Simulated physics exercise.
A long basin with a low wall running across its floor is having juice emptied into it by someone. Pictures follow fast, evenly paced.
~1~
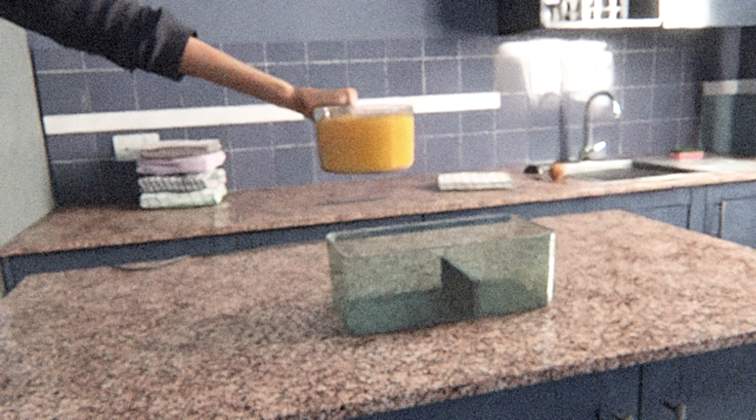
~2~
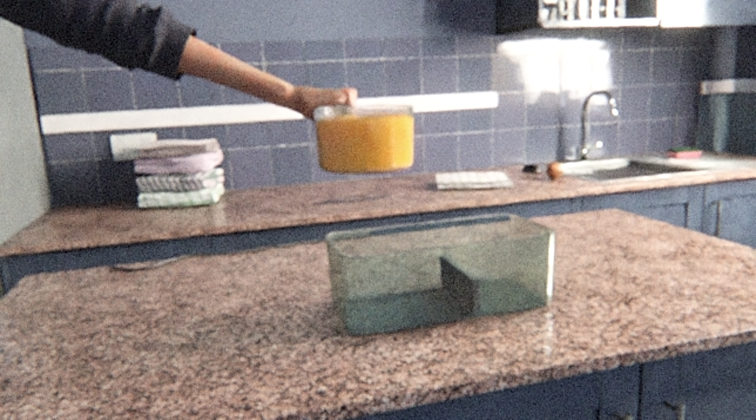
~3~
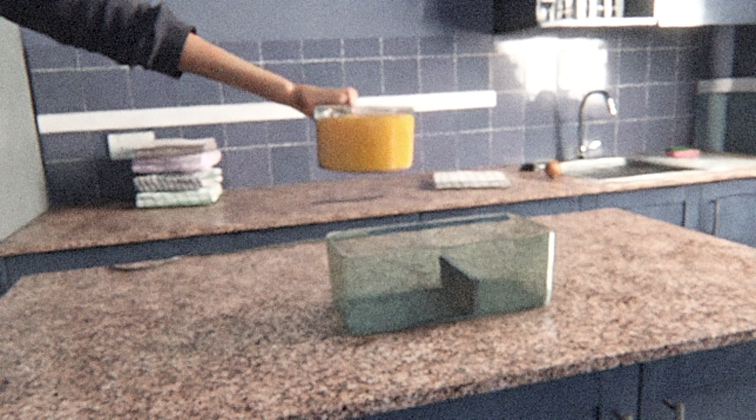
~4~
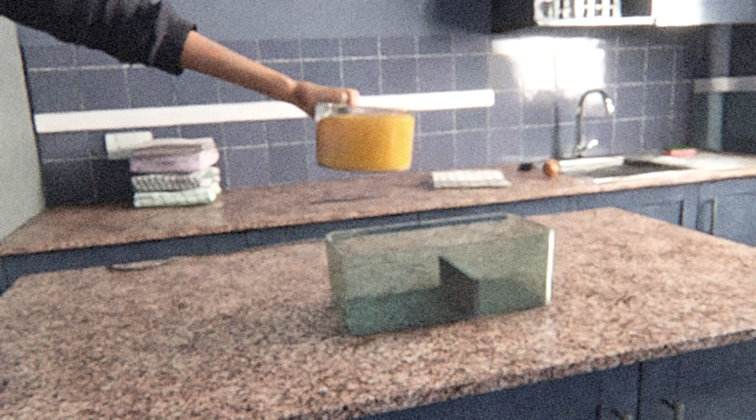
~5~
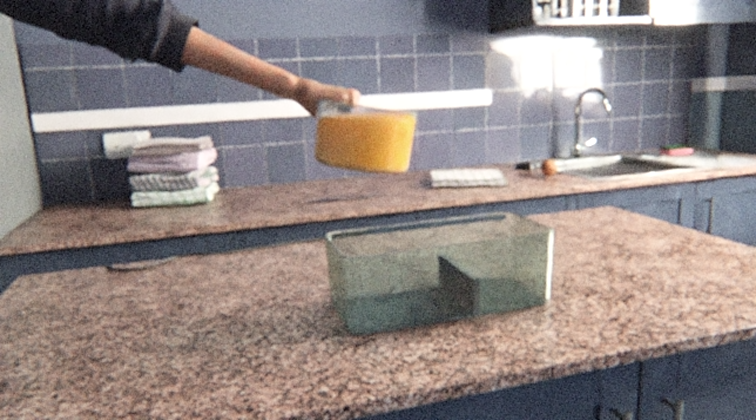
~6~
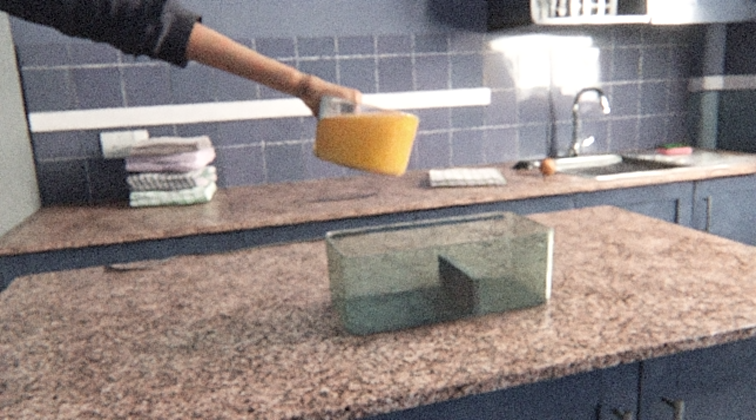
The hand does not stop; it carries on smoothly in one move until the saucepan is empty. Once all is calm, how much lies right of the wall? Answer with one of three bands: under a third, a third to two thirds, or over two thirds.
A third to two thirds.
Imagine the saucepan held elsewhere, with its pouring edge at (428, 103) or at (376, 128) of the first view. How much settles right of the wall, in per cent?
The first start yields 70 per cent, the second 10 per cent.
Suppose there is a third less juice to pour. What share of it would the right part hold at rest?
Roughly 20 percent.
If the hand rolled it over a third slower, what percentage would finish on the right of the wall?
I'd say close to 55 per cent.
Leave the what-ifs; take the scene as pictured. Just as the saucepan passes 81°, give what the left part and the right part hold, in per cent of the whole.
Left: Roughly 5 %; right: Roughly 10 %.
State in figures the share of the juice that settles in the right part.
I'd put it at about 45 per cent.
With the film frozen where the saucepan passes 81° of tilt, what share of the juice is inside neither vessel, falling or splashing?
Around 35 in a hundred.
A moment on, the tilt is 81° and 52 per cent is still to pour, 3 is left of the wall and 9 right of it.
Next, the tilt is 109° and 8 per cent is still to pour, 34 is left of the wall and 47 right of it.
Then the tilt is 110° and 0 per cent is still to pour, 49 is left of the wall and 46 right of it.
Later the tilt is 110° and 0 per cent is still to pour, 51 is left of the wall and 47 right of it.
In the end 51 per cent lies left of the wall, 47 right of it and 2 outside.
